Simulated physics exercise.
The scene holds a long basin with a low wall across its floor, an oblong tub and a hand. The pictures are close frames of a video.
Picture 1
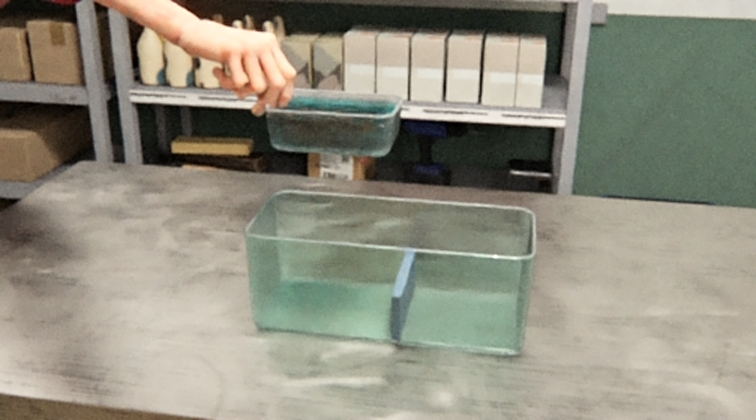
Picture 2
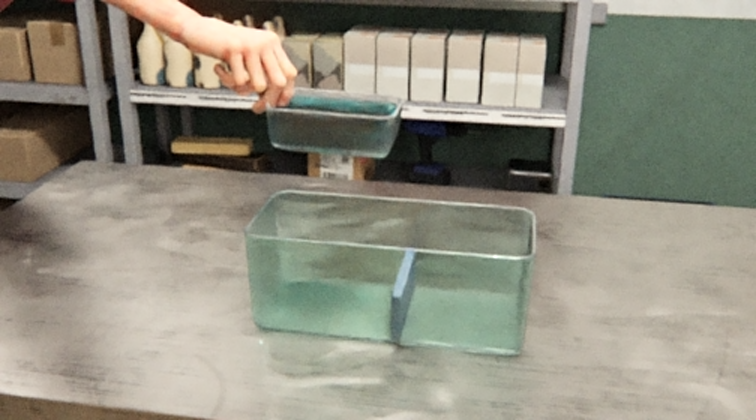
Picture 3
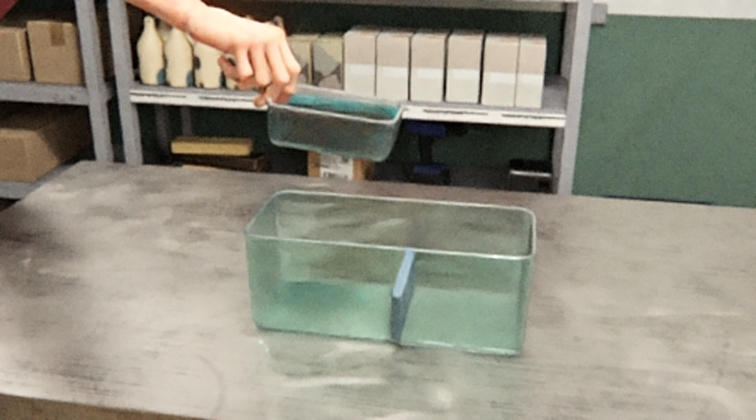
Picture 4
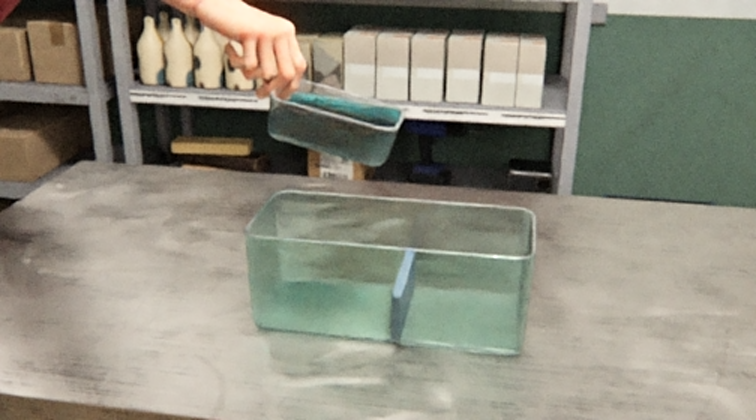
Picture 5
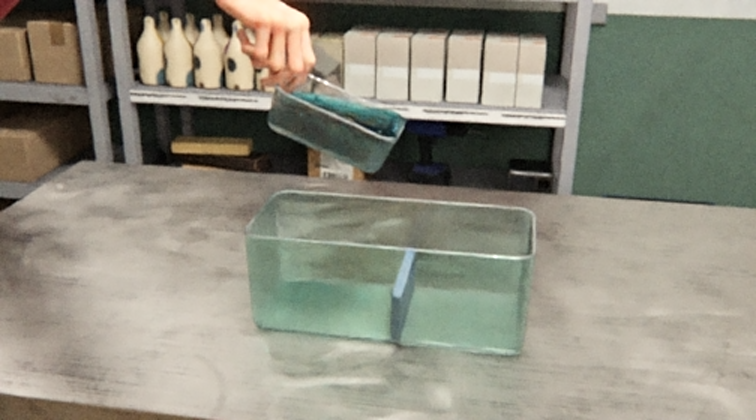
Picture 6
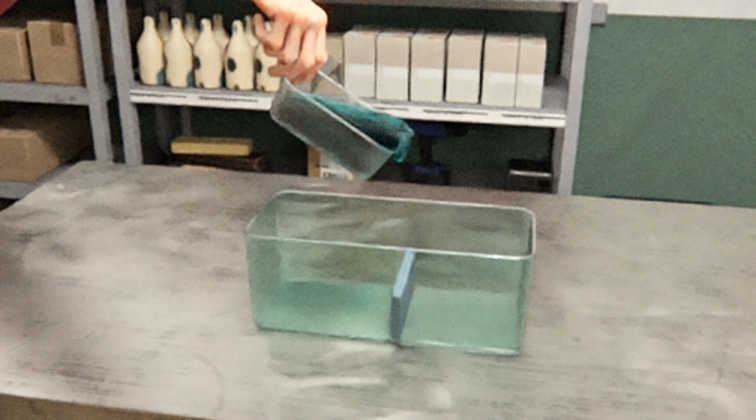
At the start, a hand holds a small clear tub of teal liquid level above a long glass basin with a low blue wall across its floor. The hand then rises and tilts the tub down to the right, gradually at first, then more steeply, until teal liquid reaches over its lower edge.
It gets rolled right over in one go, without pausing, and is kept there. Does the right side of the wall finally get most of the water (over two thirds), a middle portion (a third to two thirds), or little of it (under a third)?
It gets most of it.
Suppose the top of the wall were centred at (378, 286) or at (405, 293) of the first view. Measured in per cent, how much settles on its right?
85 % then 75 %.
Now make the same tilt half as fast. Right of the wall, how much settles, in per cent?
Roughly 85 percent.
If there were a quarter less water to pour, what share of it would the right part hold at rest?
That share would be some 80 parts in a hundred.
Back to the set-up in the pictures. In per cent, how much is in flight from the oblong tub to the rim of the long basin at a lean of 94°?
That comes to near 25 percent.
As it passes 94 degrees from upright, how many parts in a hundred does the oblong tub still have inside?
Close to 5 per cent.
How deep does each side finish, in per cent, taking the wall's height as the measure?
Left side roughly 0, right side roughly 30.
A moment on, the tilt is 94° and 4 per cent is still to pour, 1 is left of the wall and 72 right of it.
Next, the tilt is 106° and 0 per cent is still to pour, 13 is left of the wall and 85 right of it.
Then the tilt is 106° and 0 per cent is still to pour, 14 is left of the wall and 85 right of it.
Later the tilt is 106° and 0 per cent is still to pour, 14 is left of the wall and 85 right of it.
In the end 14 per cent lies left of the wall, 85 right of it and 1 outside.
